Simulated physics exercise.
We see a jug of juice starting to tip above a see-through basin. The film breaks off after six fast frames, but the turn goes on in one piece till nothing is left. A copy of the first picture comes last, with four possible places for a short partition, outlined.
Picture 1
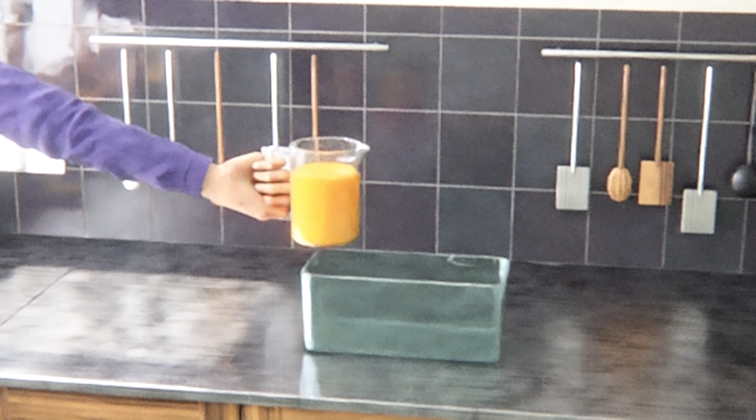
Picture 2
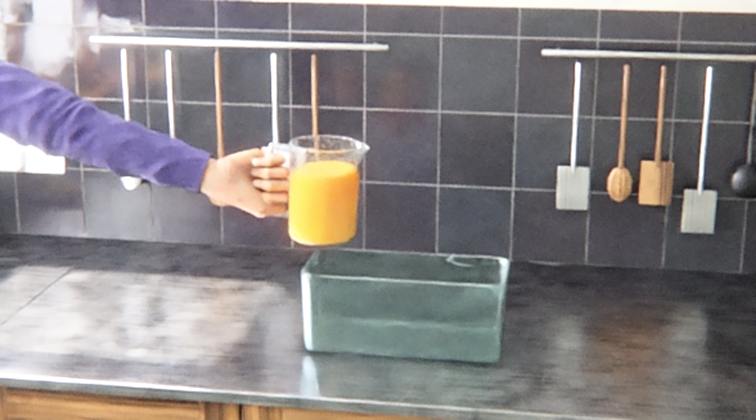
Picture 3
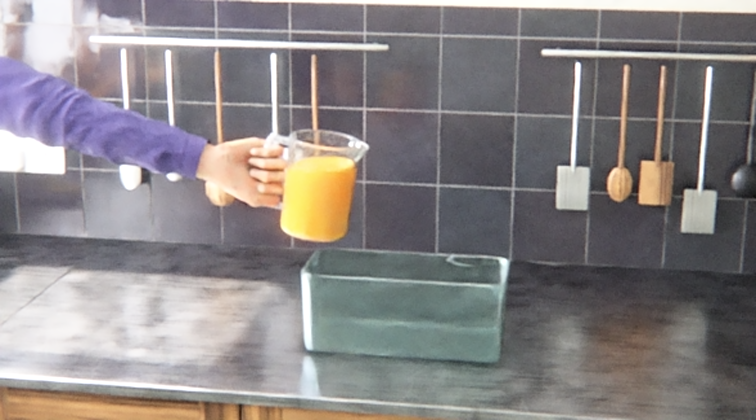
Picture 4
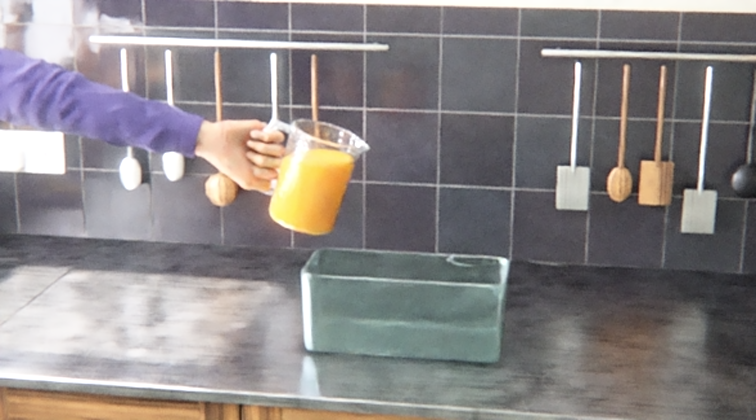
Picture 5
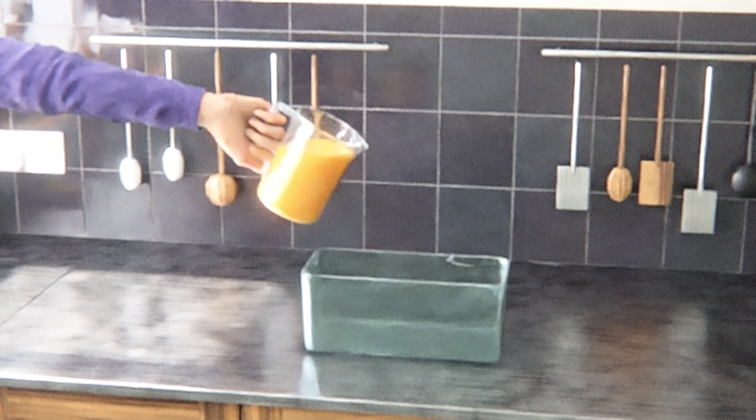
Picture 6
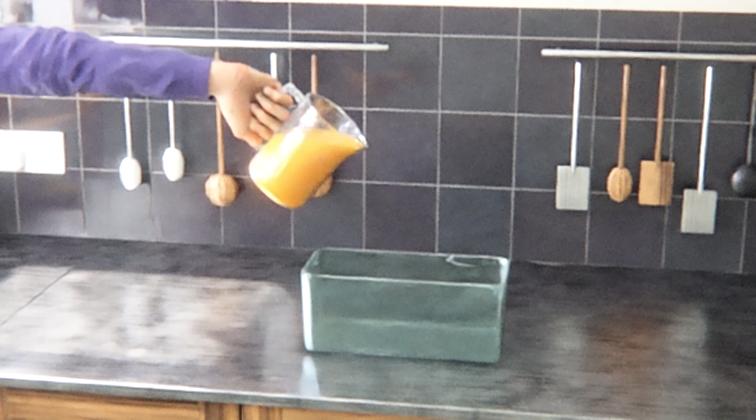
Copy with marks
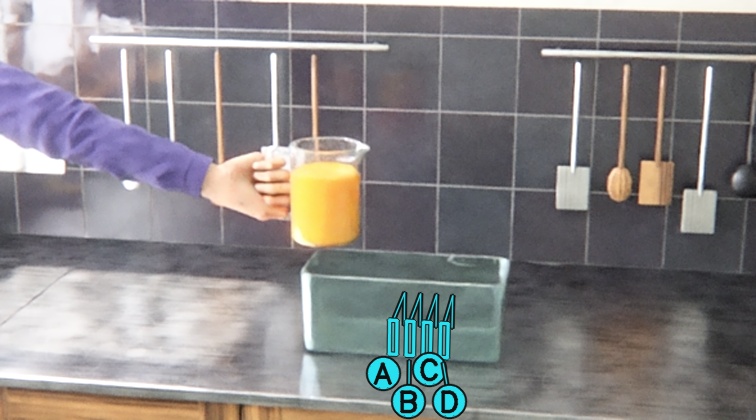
A hand in a purple sleeve held a glass jug of orange juice above a clear basin on a dark counter, then gradually tilted it to the right, with nothing leaving the jug.
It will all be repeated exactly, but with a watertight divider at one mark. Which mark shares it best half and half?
The best position is D.
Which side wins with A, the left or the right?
The right one.
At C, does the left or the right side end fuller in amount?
The right one.
On the marked copy, A at (392, 359); B at (409, 360); C at (426, 361); D at (443, 363).
With A, about 7 % ends left of the wall and 88 % right of it; 5 % is lost outside.
With B, about 8 % ends left of the wall and 88 % right of it; 4 % is lost outside.
With C, about 19 % ends left of the wall and 76 % right of it; 4 % is lost outside.
With D, about 49 % ends left of the wall and 45 % right of it; 6 % is lost outside.
